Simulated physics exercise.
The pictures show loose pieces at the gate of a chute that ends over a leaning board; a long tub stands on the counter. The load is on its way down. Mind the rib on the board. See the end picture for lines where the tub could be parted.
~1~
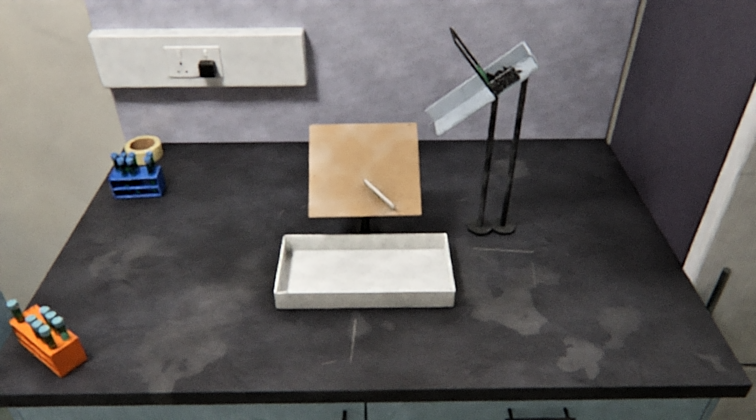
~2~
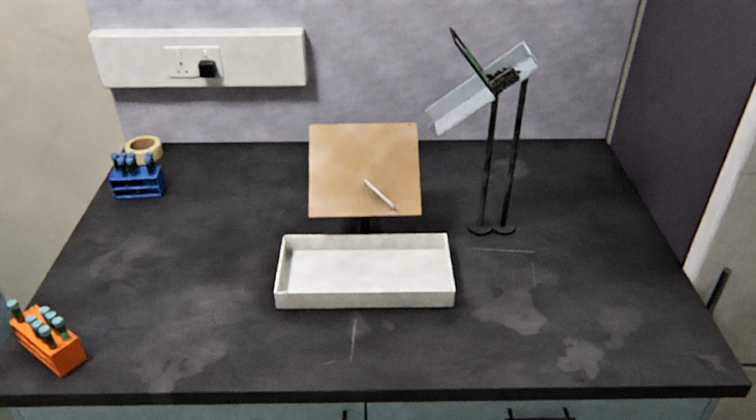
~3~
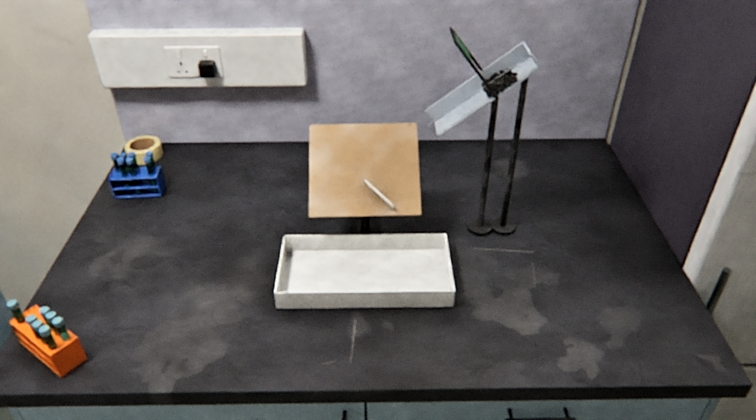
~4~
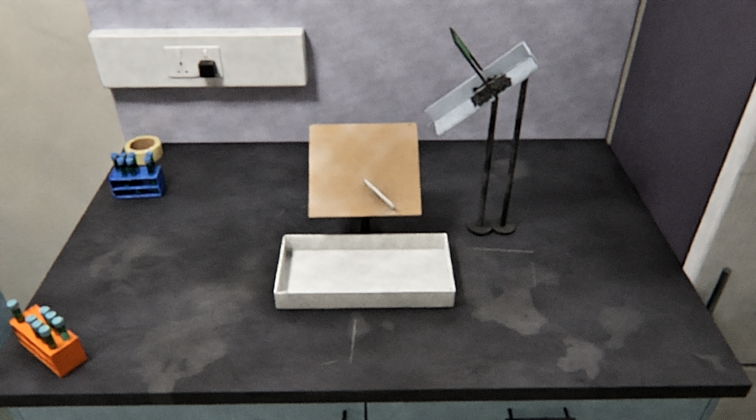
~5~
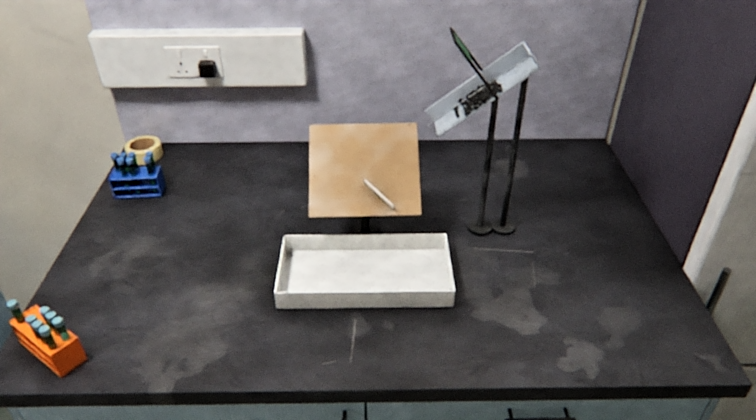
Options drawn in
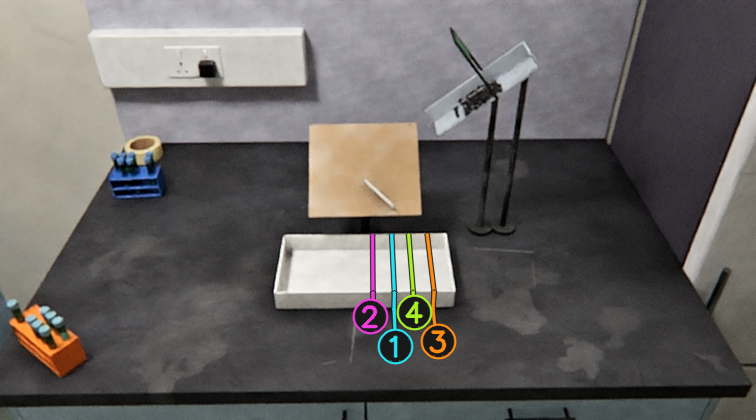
Small black pieces slide down a sloping chute above a leaning board and white tub.
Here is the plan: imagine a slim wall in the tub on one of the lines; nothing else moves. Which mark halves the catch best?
I would pick line 4.
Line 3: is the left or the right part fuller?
The left side.
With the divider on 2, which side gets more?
More lands on the right.
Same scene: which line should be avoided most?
It is 3.
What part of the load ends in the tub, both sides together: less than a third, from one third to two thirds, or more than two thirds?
It is more than two thirds.
On the marked copy, line 1 crosses the front rim at (394, 291); line 2 crosses the front rim at (372, 291); line 3 crosses the front rim at (434, 291); line 4 crosses the front rim at (413, 291).
For line 1, of what is caught, close to a quarter on the left of the divider, the bulk on the right.
For line 2, of what is caught, a small share on the left of the divider, the bulk on the right.
For line 3, of what is caught, all but a few on the left of the divider, only a few on the right.
For line 4, of what is caught, close to two thirds on the left of the divider, close to a third on the right.
